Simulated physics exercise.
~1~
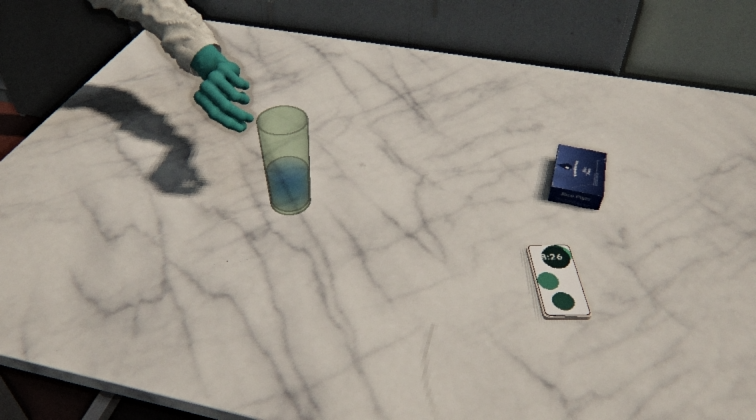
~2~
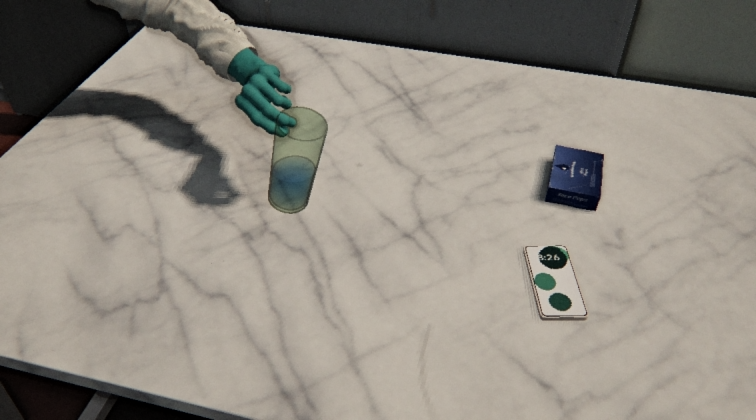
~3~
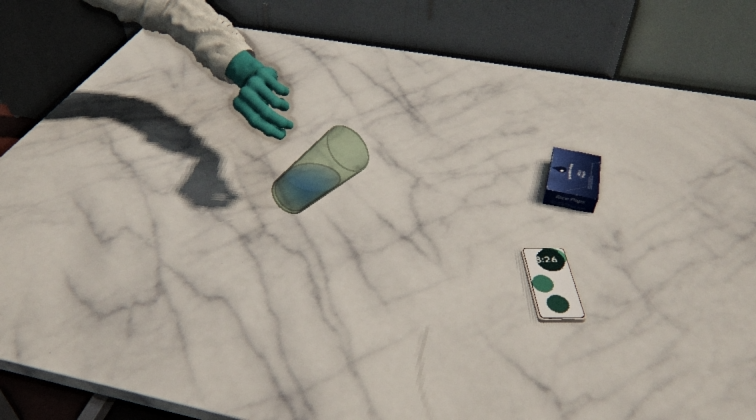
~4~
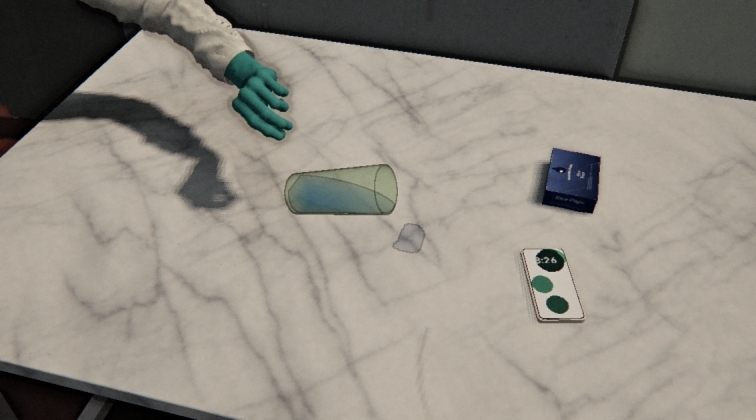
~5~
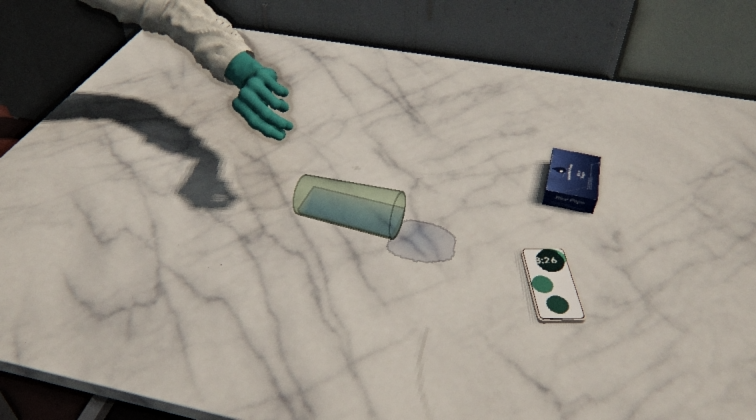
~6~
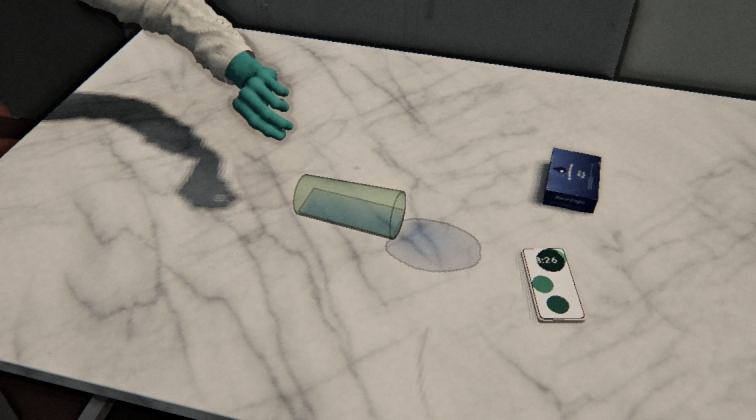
A green-gloved hand pushed a tall glass of blue water on a marble table, and the glass toppled to the right and lay on its side, spilling a puddle near a phone and a dark blue packet.
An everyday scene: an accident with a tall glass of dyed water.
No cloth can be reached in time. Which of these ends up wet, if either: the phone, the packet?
I expect the phone will need drying off. I expect the packet will need drying off.
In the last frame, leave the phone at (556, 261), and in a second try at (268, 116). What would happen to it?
The first try leaves it sitting in the spill; the second leaves it free of the spill.
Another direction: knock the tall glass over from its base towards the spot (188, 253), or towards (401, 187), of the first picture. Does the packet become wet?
On the first try it avoids the spill, and on the second try it is hit by the spill.
Soon after, the puddle covers about as much as a plate; the phone is wet; the packet is dry.
Later, the puddle covers about as much as a big tray; the phone is wet; the packet is wet.
In the end, the puddle covers about as much as a big tray; the phone is wet; the packet is wet.
